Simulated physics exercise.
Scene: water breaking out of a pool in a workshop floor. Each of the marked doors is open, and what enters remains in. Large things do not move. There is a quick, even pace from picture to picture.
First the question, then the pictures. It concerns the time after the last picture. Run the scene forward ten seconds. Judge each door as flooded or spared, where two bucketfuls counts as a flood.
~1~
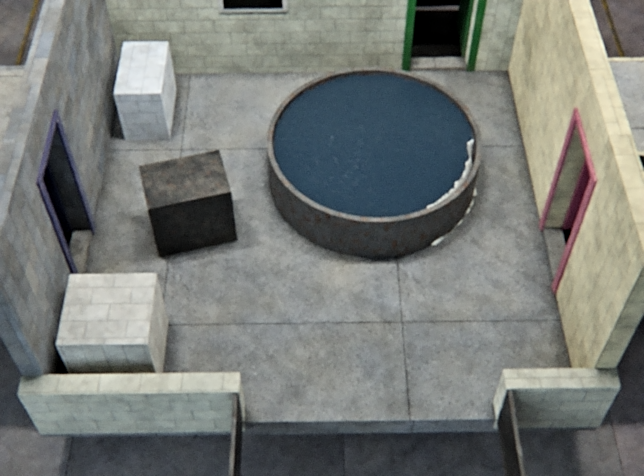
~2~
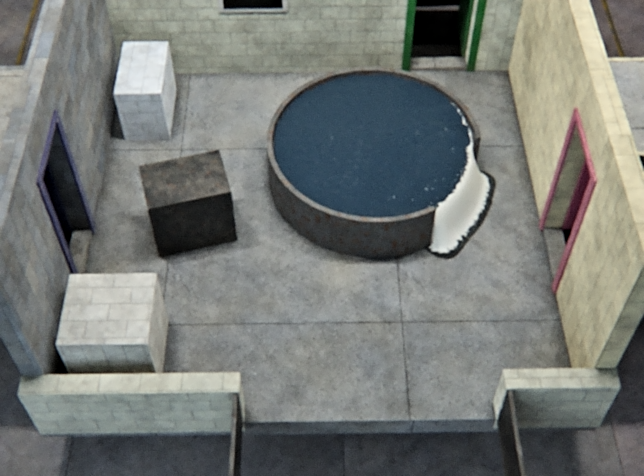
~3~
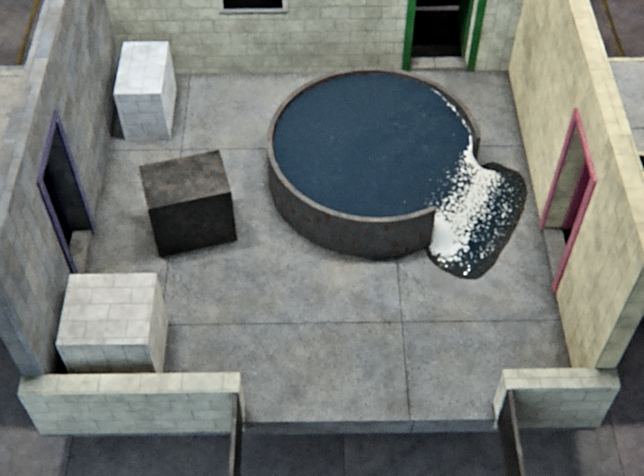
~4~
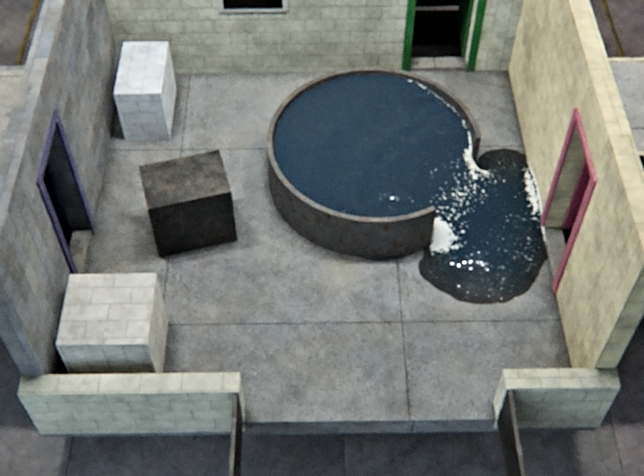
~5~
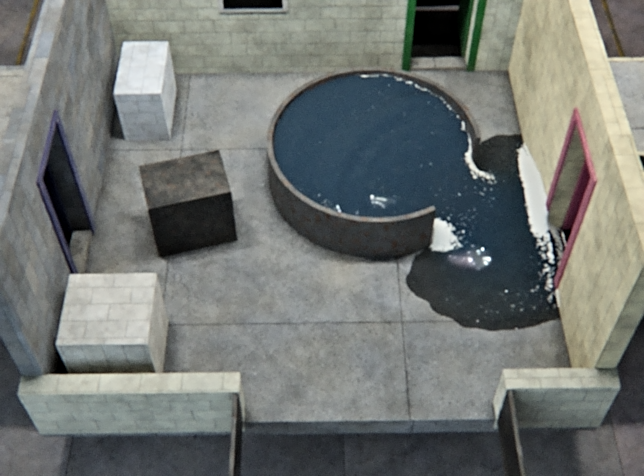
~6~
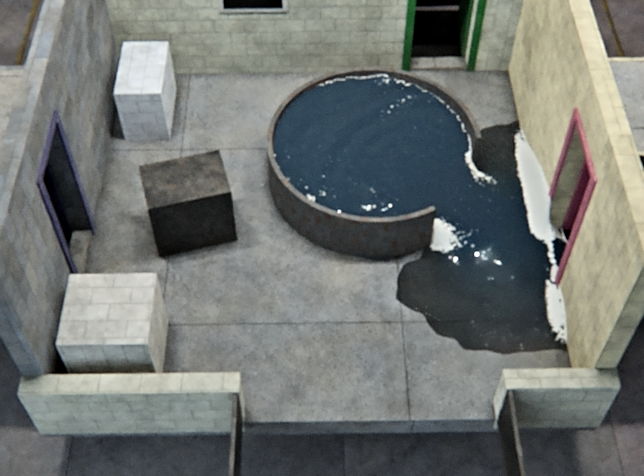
The pink door is flooded, the blue door is spared, the green door is flooded.
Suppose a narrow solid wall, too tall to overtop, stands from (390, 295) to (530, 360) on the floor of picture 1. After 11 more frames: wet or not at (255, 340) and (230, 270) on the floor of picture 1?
Going in the order asked: Parched, parched.
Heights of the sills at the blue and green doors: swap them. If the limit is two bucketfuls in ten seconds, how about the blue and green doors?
Outcome - blue door comes in high; green door comes in high.
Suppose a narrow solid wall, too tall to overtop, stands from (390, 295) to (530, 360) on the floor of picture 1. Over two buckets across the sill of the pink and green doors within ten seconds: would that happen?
I reckon the pink door breaks the limit, and the green door breaks the limit as well.
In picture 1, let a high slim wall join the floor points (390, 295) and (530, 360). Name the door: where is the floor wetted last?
Answer: The one in blue.
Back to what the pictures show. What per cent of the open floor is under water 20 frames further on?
Roughly 65 %.
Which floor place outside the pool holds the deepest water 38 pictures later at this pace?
My pick is (571, 399).
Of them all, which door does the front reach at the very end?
That would be the blue one.
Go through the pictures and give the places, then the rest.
The first frame shows the pool at (374, 143) is whole and still.
In the second frame, the front is at (440, 253), out from the gap at (463, 203).
In the third frame, the front is at (511, 174), out from the gap at (463, 204).
In the fourth frame, the front is at (488, 298), out from the gap at (463, 205).
In the fifth frame, the front is at (557, 313), out from the gap at (463, 205).
In the sixth frame, the front is at (564, 346), out from the gap at (463, 204).
A moment on, water covers 20 % of the floor; the pink door far over two buckets in, the blue door not reached, the green door not reached.
Next, water covers 35 % of the floor; the pink door far over two buckets in, the blue door not reached, the green door under two buckets in.
Then, water covers 65 % of the floor; the pink door far over two buckets in, the blue door not reached, the green door over two buckets in.
Later, water covers 95 % of the floor; the pink door far over two buckets in, the blue door under two buckets in, the green door far over two buckets in.
In the end, water covers 100 % of the floor; the pink door far over two buckets in, the blue door under two buckets in, the green door far over two buckets in.
